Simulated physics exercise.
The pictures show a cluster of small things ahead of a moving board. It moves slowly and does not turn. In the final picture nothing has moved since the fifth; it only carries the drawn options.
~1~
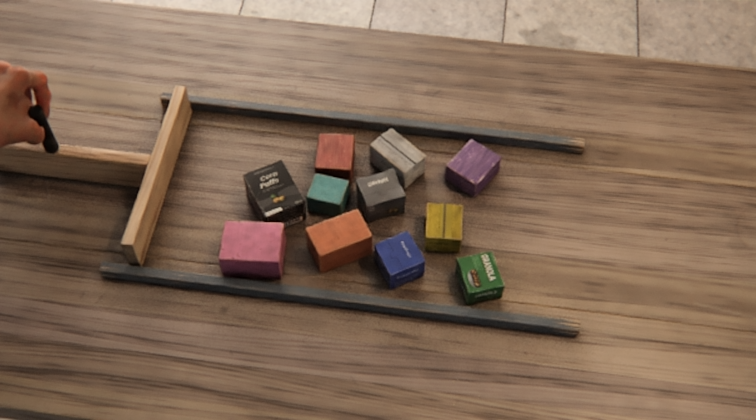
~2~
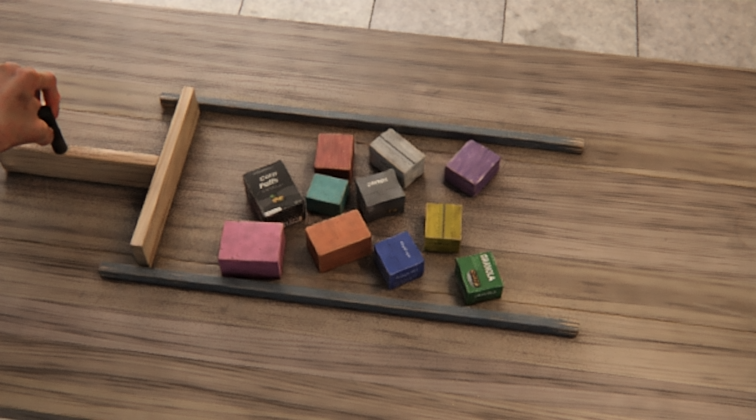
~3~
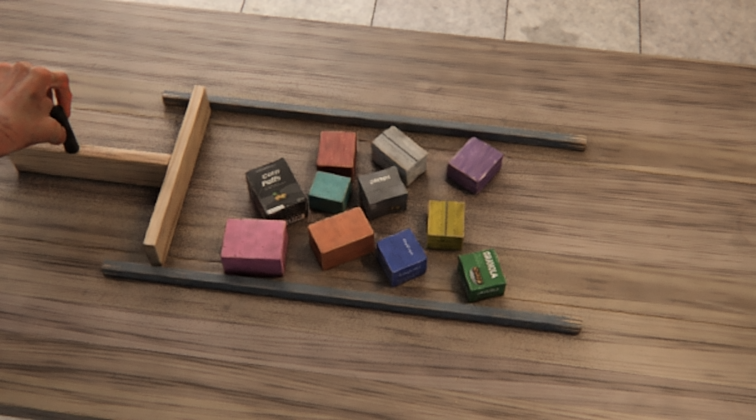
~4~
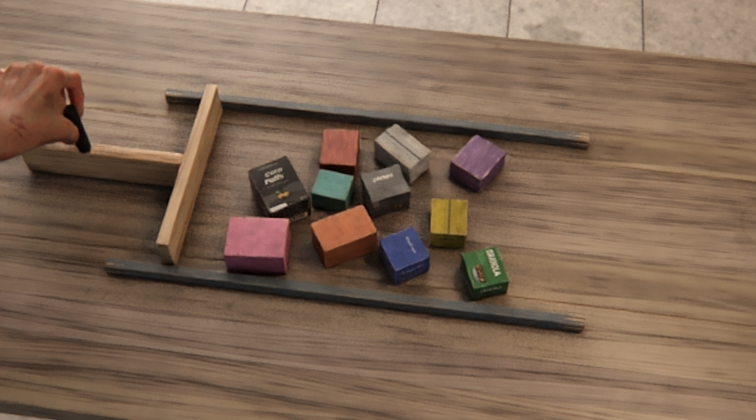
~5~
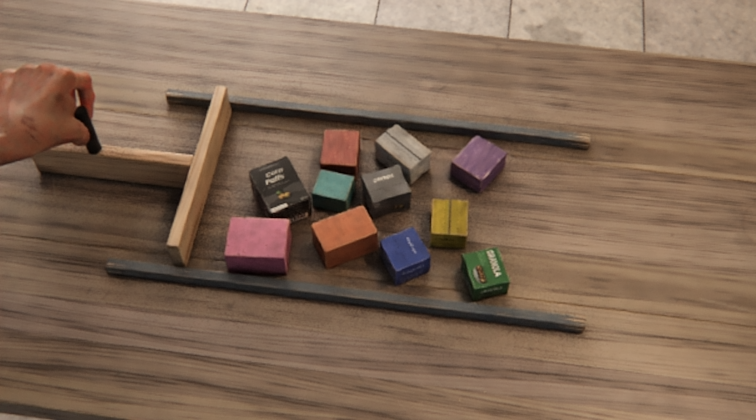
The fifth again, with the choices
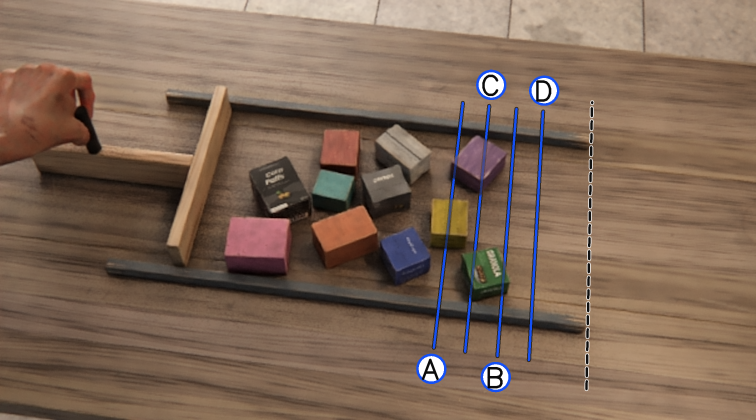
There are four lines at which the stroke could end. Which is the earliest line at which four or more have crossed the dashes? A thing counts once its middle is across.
B.
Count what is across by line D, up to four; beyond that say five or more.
Five or more.
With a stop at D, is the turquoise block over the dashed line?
Yes.
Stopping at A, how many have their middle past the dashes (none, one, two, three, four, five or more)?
It has none across.
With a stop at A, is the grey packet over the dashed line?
No.
On the marked copy, A at (450, 215); B at (508, 222); C at (478, 218); D at (537, 225); the dashed line at (590, 231).
With B. Early on, board (309, 174); green packet (485, 274); purple block (478, 164); none across.
Further on, board (419, 186); yellow box (548, 230); green packet (535, 284); none across.
At the end, board (507, 197); yellow box (630, 232); green packet (626, 295); four across.
As for the rest, A gets none across; C gets only two across; D gets eight across, but is farther than needed.
